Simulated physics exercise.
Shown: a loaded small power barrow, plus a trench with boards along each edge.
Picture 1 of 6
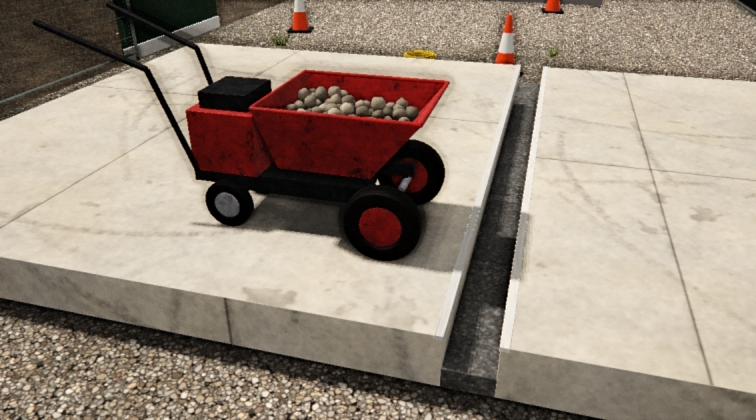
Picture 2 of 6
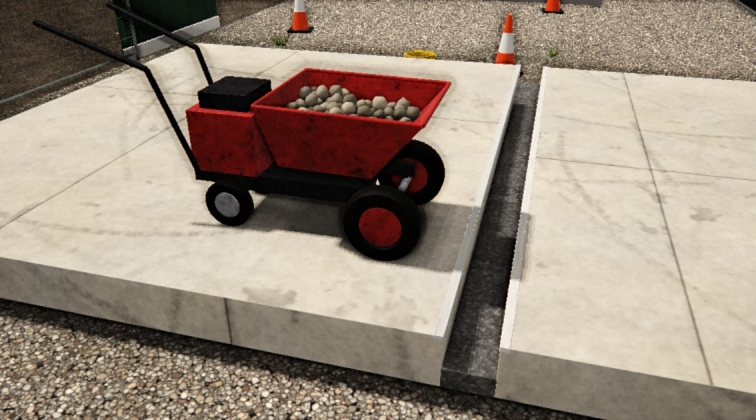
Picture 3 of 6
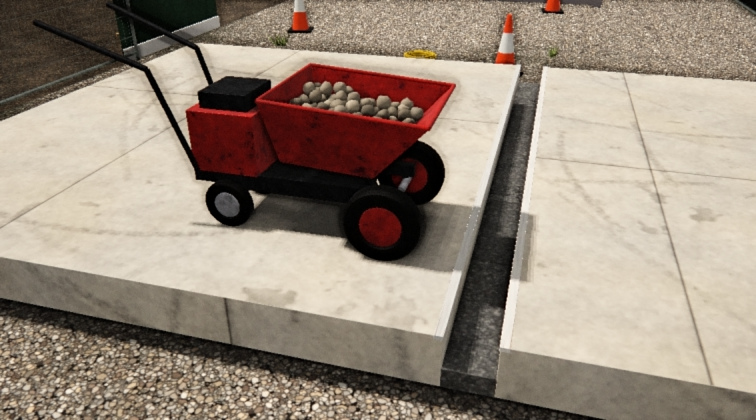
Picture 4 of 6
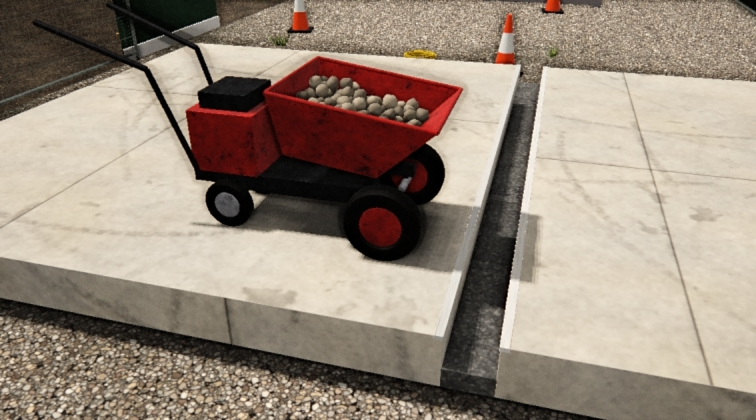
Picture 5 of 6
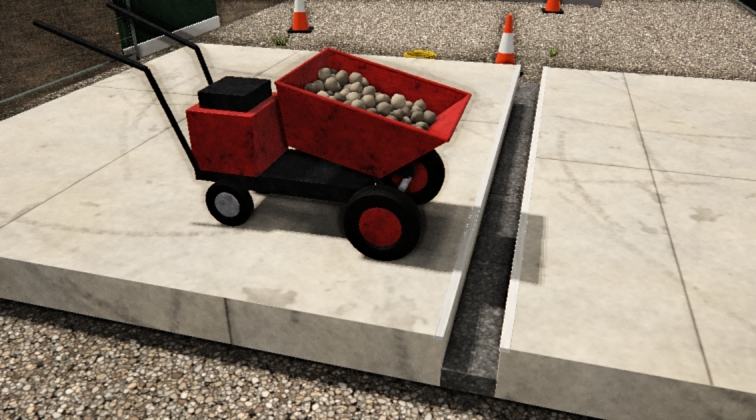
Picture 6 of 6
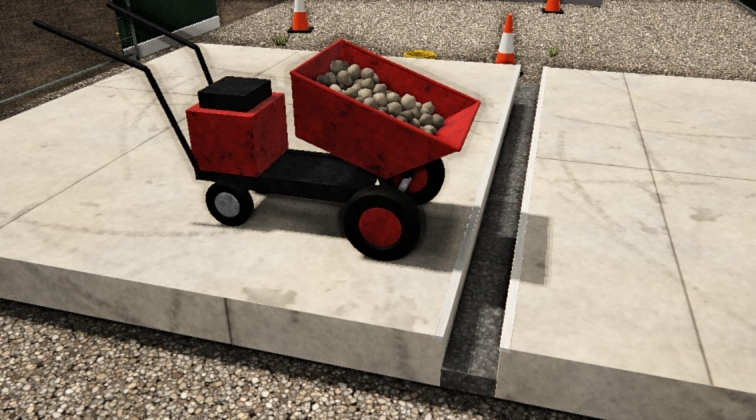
On a pale concrete slab beside a narrow trench, a small red power barrow loaded with round stones stood still while its skip slowly tilted forward to the right, its back end rising.
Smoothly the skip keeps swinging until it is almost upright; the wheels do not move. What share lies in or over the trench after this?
Less than half.
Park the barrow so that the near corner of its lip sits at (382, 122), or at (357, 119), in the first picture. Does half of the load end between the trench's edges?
Stop 1: Beyond half. Stop 2: Beyond half.
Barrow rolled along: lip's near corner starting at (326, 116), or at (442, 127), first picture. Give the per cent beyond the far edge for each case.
About 0 % and about 90 %.
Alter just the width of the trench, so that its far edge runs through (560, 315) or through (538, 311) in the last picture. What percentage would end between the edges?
About 90 %, then 60 %.
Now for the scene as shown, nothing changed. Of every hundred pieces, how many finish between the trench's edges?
Roughly 25 %.
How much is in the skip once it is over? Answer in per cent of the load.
My estimate is about 0 per cent.
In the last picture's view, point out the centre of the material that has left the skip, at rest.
Once it all stops, the middle lies near (552, 243).
Soon, skip tipped steeply; all in the skip.
A while on, skip tipped right over; about half in the skip; a stray few in or heaped over the trench; about a third beyond it; a stray few falling.
Towards the end, skip tipped right over; a small part in the skip; a small part in or heaped over the trench; most beyond it.
Finally, skip tipped right over; a stray few in the skip; about a quarter in or heaped over the trench; most beyond it.
